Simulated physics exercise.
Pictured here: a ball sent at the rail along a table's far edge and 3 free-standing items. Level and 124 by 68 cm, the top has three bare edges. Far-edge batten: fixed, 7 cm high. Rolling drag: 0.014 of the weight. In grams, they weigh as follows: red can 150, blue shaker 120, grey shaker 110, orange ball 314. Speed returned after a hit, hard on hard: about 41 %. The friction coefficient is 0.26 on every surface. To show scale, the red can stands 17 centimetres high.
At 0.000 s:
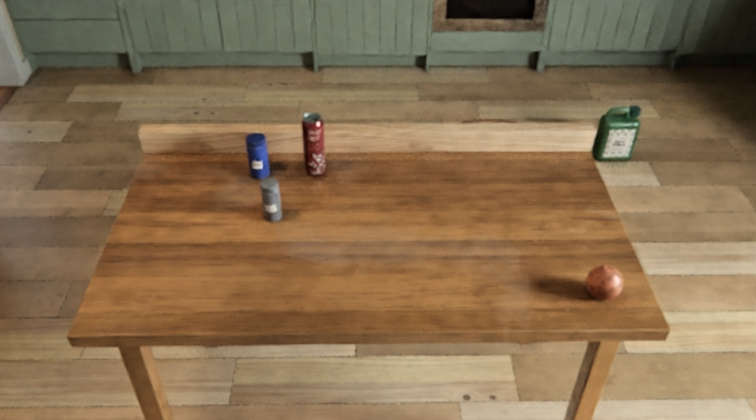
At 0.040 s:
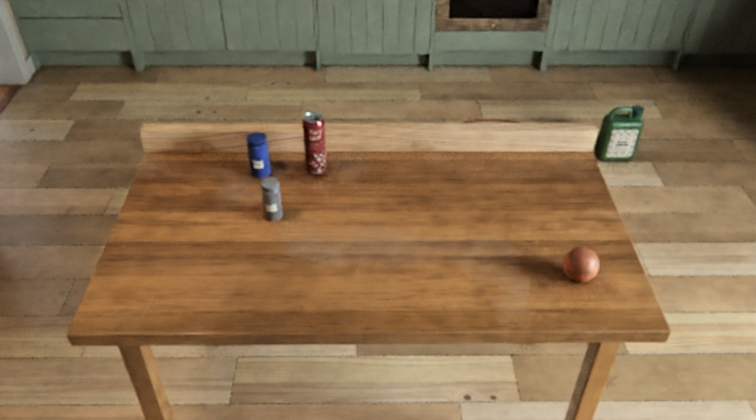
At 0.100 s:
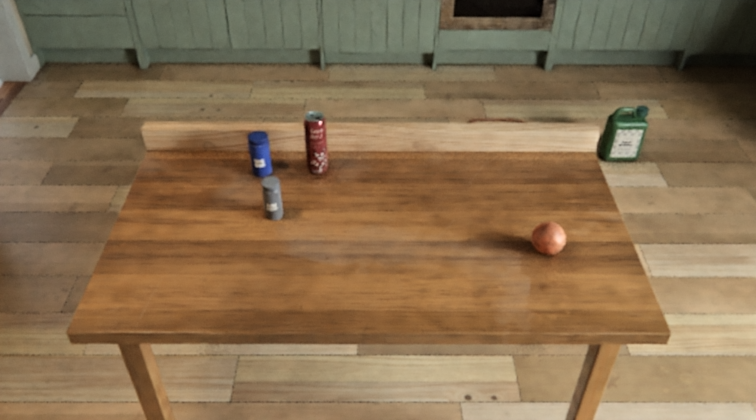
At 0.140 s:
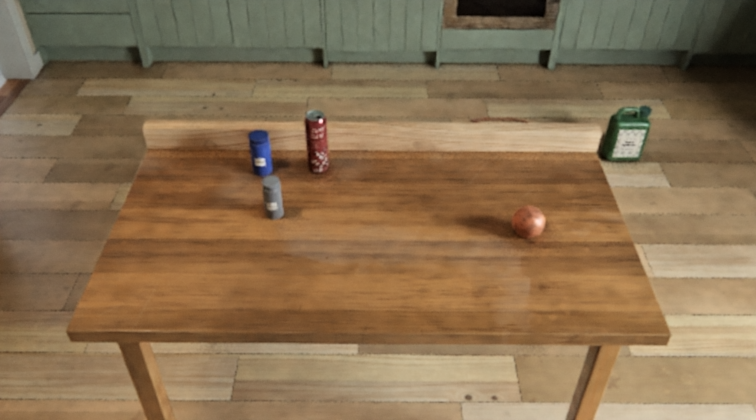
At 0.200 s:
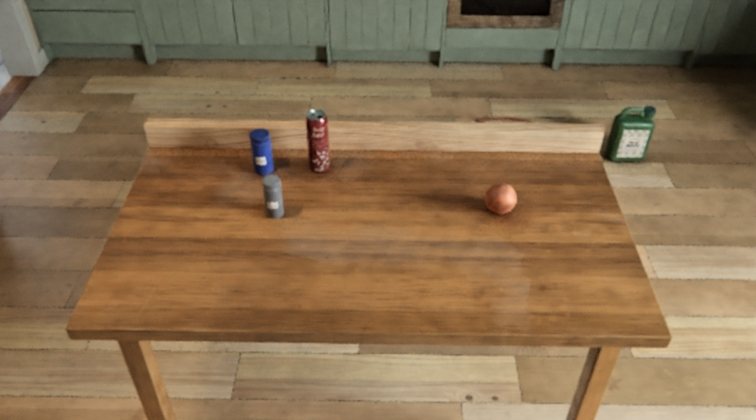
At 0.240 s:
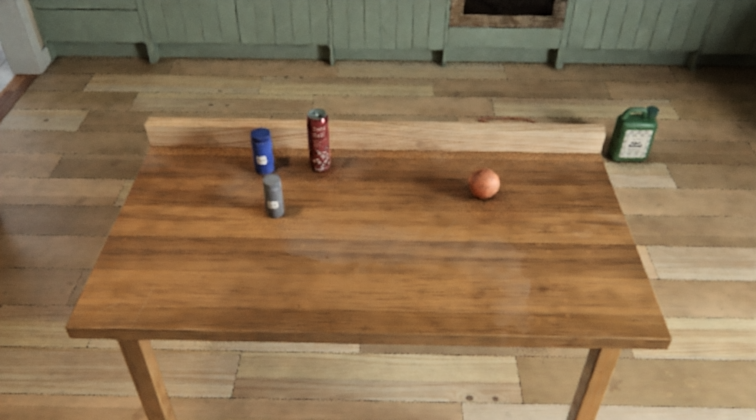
The clip shows a wooden table holding a red can, a blue shaker and a grey shaker on its left side, while an orange ball rolls from the near right diagonally leftward toward the raised strip along the far edge.
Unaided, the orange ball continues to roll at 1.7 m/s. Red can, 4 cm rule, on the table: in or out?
In.
After 0.54 s, orange ball near (389, 162).
After 1.04 s, orange ball near (248, 183).
After 1.54 s, orange ball near (104, 207).
After 1.84 s, orange ball near (80, 362).
In the end (2.1 s), all 3 under 4 cm from the start. At the end, from the last picture's camera, red can near (319, 142).
